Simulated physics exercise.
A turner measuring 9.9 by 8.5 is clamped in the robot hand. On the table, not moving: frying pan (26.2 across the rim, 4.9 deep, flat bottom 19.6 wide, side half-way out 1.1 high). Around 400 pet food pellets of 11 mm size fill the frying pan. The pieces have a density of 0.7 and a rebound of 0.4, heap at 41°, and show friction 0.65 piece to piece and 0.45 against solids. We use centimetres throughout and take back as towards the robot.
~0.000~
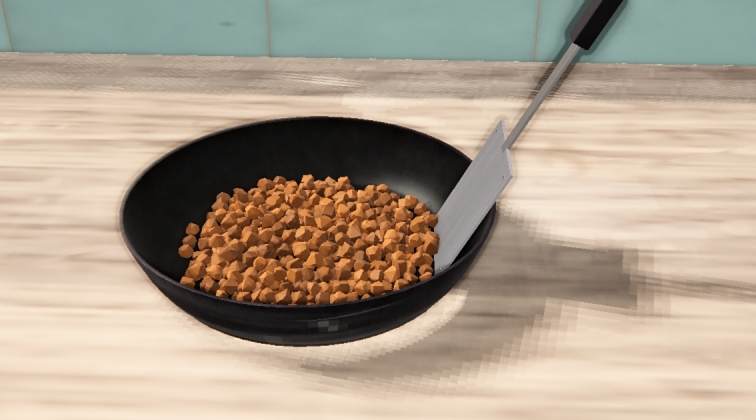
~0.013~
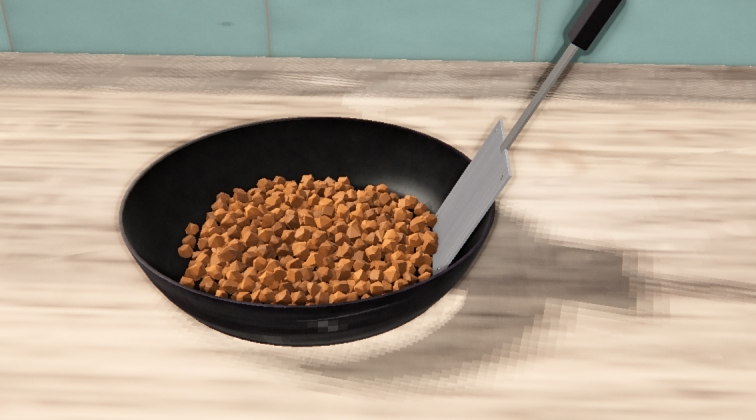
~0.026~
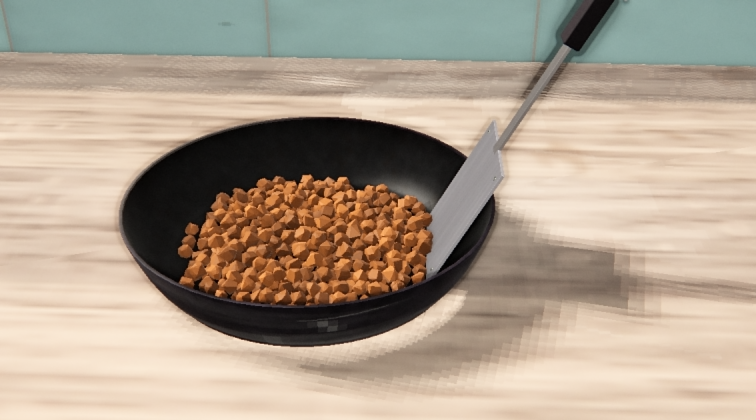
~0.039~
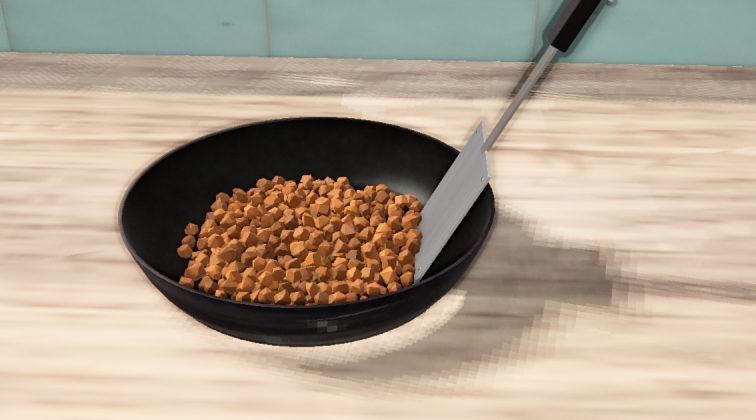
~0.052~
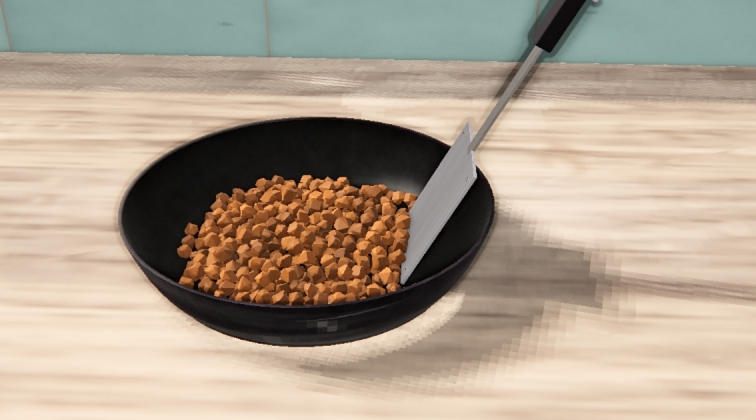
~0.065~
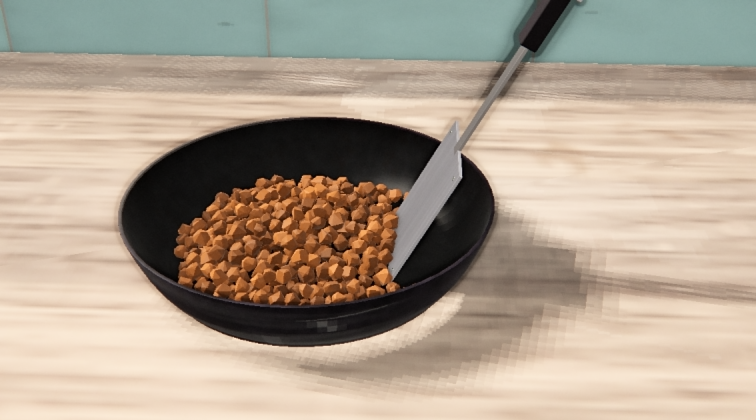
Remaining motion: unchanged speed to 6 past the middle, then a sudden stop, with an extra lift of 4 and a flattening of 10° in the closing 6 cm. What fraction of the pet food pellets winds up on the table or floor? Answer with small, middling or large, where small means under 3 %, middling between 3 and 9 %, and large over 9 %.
It is small.
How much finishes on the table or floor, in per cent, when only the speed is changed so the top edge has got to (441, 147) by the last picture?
That share would be some 5 percent.
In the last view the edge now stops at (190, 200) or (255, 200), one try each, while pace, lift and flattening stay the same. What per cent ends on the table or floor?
Close to 10 and close to 0 per cent, respectively.
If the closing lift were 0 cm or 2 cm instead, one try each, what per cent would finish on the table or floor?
It works out to some 0 per cent for the first setting and some 0 per cent for the second.
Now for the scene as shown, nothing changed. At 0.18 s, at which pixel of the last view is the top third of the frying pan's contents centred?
About pixel (210, 222).
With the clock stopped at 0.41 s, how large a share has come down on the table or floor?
0 %.
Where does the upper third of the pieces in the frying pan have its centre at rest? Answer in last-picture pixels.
Approximately at pixel (181, 221).
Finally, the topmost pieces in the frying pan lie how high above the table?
5.5 cm.
After 0.12 s, sloping 62°, highest piece 4 above the table; 396 in the frying pan.
After 0.18 s, sloping 58°, highest piece 5 above the table; 396 in the frying pan.
After 0.41 s, sloping 52°, highest piece 5 above the table; 395 in the frying pan, 1 on the table or floor.
After 1.46 s, sloping 52°, highest piece 5 above the table; 395 in the frying pan, 1 on the table or floor.
In the end, 395 in the frying pan, 1 on the table or floor. That is 0 % on the table or floor.
